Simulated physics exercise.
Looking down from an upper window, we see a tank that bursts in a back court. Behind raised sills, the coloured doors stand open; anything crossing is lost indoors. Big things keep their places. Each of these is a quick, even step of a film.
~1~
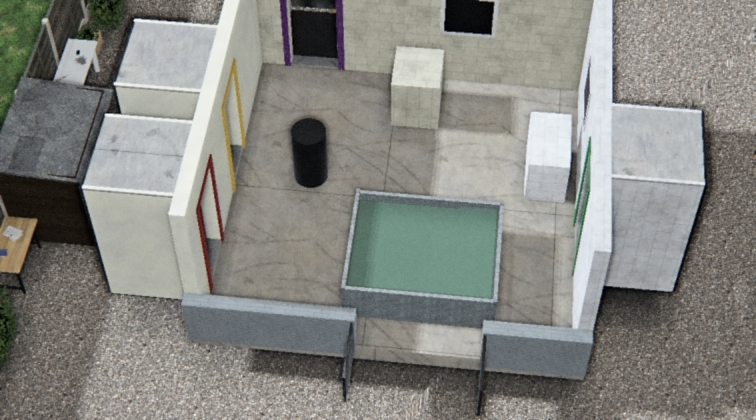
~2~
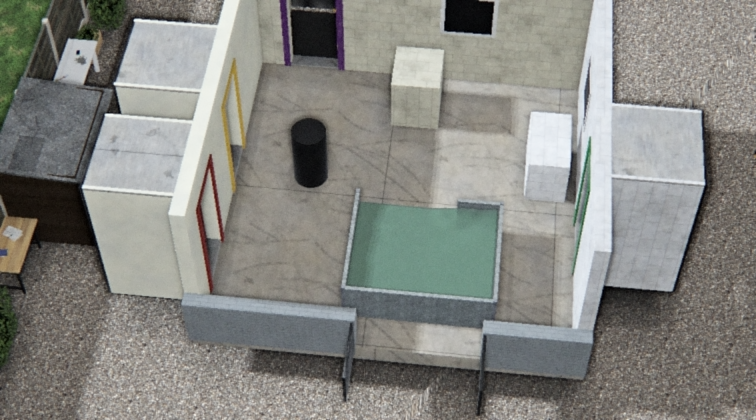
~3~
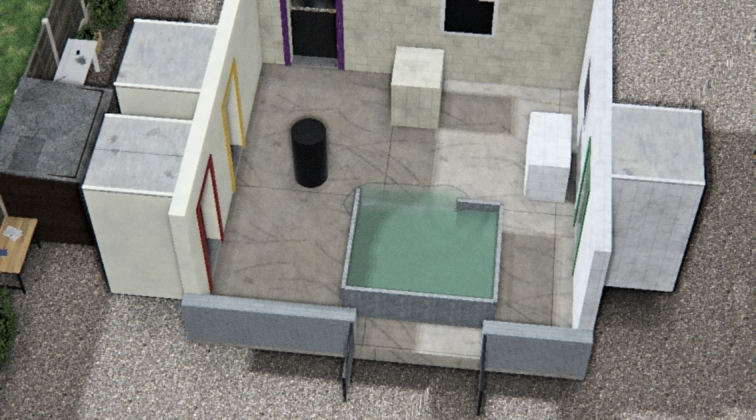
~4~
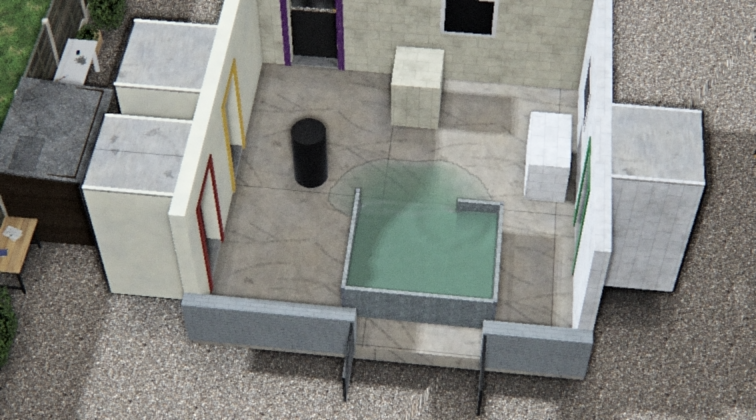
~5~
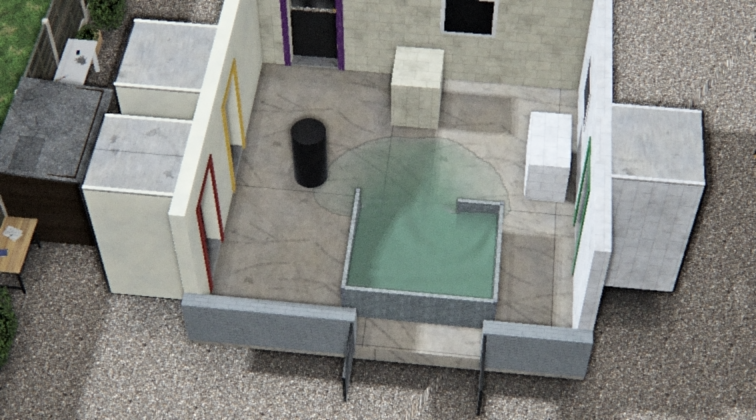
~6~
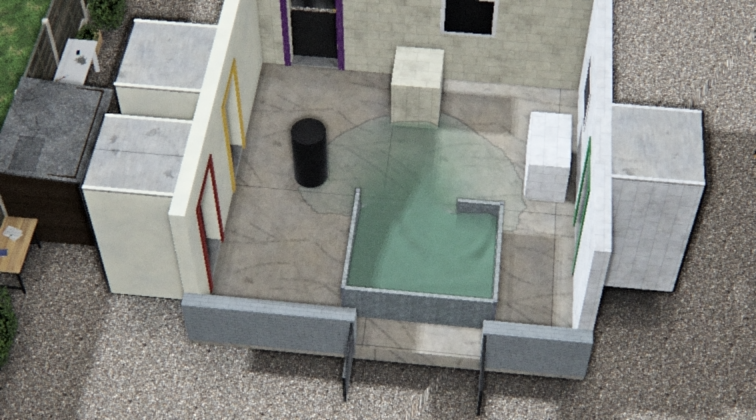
To begin with, a tank of green water stands whole and still in a back court, seen from above. Then its far side gives way, leaving a gap, and water pours out, fanning across the paving in a widening, thinning sheet toward the pale block near the back wall.
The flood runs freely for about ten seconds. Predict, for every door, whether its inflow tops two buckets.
Yellow door: Little enough water; red door: Little enough water; purple door: Too much water; green door: Little enough water.
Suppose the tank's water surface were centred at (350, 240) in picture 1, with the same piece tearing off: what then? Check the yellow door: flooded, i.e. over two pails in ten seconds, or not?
My answer is that the yellow door ends up above.
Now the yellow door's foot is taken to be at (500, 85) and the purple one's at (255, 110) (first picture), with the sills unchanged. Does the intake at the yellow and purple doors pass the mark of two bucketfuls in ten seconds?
The yellow one overflows, while the purple one overflows.
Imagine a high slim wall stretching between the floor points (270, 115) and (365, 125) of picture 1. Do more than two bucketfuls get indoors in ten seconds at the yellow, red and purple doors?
Taking them in turn, the yellow door comes in over, the red door comes in under, the purple door comes in over.
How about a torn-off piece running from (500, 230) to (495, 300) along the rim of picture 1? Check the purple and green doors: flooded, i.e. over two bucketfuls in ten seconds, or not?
The purple door tops the limit and the green door tops the limit.
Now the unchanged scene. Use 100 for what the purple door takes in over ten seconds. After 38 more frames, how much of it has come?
It should be near 85 percent of the ten-second total.
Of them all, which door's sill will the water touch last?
Looks like the red-painted one.
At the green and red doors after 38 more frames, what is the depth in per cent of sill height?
Near 20 per cent and 20 per cent, respectively.
A moment on, water covers 40 % of the floor; the yellow door not reached, the red door not reached, the purple door not reached, the green door not reached.
Next, water covers 50 % of the floor; the yellow door not reached, the red door not reached, the purple door over two buckets in, the green door not reached.
Then, water covers 60 % of the floor; the yellow door wet at the sill, nothing in, the red door not reached, the purple door far over two buckets in, the green door wet at the sill, nothing in.
Later, water covers 95 % of the floor; the yellow door wet at the sill, nothing in, the red door wet at the sill, nothing in, the purple door far over two buckets in, the green door wet at the sill, nothing in.
In the end, water covers 95 % of the floor; the yellow door wet at the sill, nothing in, the red door wet at the sill, nothing in, the purple door far over two buckets in, the green door wet at the sill, nothing in.
